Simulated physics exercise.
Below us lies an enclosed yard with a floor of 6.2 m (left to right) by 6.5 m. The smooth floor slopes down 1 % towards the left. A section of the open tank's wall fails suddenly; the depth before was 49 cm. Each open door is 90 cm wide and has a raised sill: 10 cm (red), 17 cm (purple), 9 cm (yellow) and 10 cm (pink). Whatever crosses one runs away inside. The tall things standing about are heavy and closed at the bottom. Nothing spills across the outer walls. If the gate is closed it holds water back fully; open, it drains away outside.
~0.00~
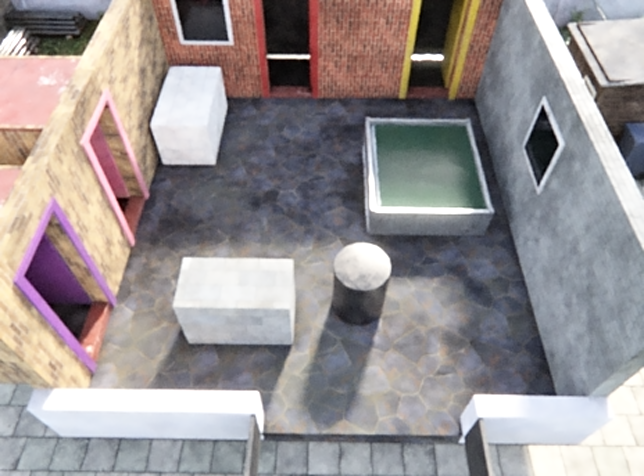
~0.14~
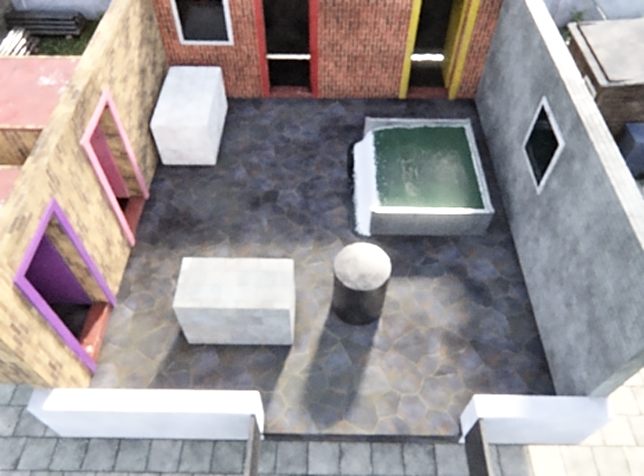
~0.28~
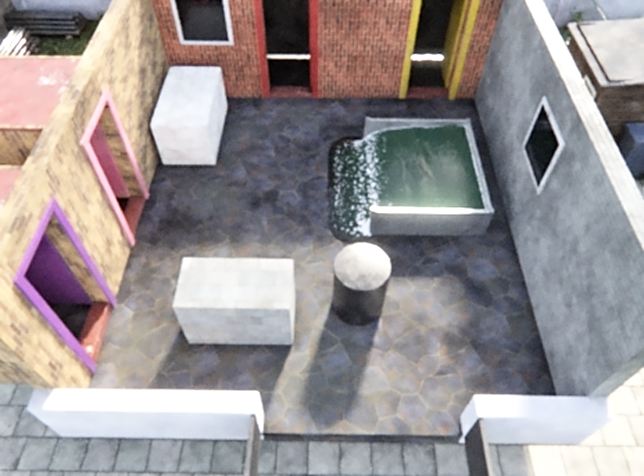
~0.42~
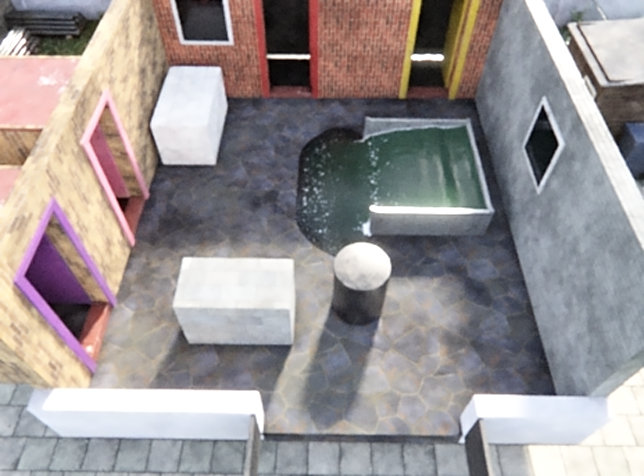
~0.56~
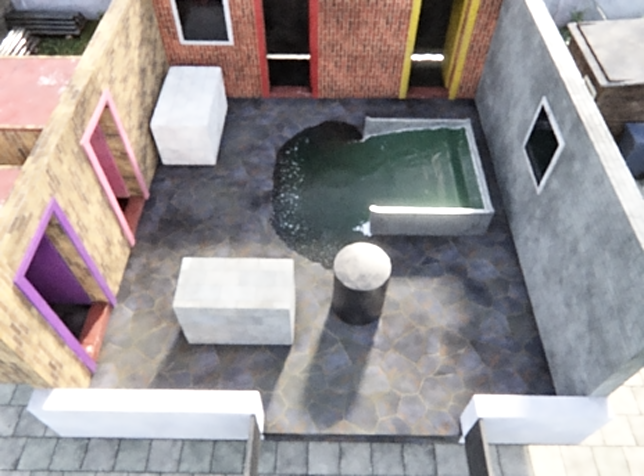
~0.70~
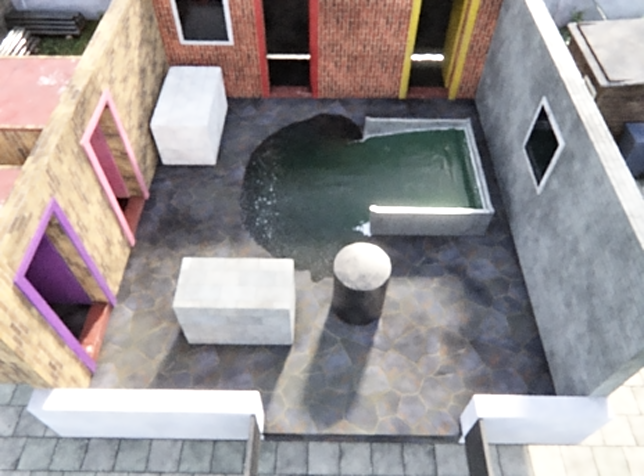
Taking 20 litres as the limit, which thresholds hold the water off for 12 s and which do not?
Door by door: At the red door it keeps below the limit; at the purple door it does not reach the limit; at the yellow door it keeps below the limit; at the pink door it passes the limit.
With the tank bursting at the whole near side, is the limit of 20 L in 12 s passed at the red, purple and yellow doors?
Then: Red below, purple under, yellow under.
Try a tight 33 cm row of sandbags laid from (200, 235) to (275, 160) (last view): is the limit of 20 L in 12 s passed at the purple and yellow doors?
Then: Purple below, yellow under.
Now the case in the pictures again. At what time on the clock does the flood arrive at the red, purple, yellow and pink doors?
Arrival: Red 1.5 s, purple 2.4 s, yellow 5.0 s, pink 1.4 s.
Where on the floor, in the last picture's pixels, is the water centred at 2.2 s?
Near (300, 183).
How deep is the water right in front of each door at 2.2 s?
In cm: Red 6, purple 0, yellow 0, pink 23.
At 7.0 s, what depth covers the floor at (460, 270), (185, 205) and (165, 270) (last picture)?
In that order: 0, 6 and 7 cm.
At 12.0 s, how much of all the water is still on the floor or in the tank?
Roughly 86 in a hundred.
After 1.4 s water covers 35 % of the floor and is deepest (23 cm) near (217, 159); red door not reached, purple door not reached, yellow door not reached, pink door 6 cm at the sill, 0 L in.
After 2.2 s water covers 45 % of the floor and is deepest (30 cm) near (161, 187); red door 6 cm at the sill, 0 L in, purple door not reached, yellow door not reached, pink door 23 cm at the sill, 25 L in.
After 3.5 s water covers 50 % of the floor and is deepest (30 cm) near (176, 104); red door 11 cm at the sill, 1 L in, purple door 11 cm at the sill, 0 L in, yellow door not reached, pink door 19 cm at the sill, 94 L in.
After 7.0 s water covers 80 % of the floor and is deepest (14 cm) near (109, 323); red door 5 cm at the sill, 2 L in, purple door 13 cm at the sill, 0 L in, yellow door 3 cm at the sill, 0 L in, pink door 9 cm at the sill, 133 L in.
After 12.0 s water covers 100 % of the floor and is deepest (9 cm) near (163, 145); red door 4 cm at the sill, 2 L in, purple door 7 cm at the sill, 0 L in, yellow door 5 cm at the sill, 0 L in, pink door 7 cm at the sill, 133 L in.
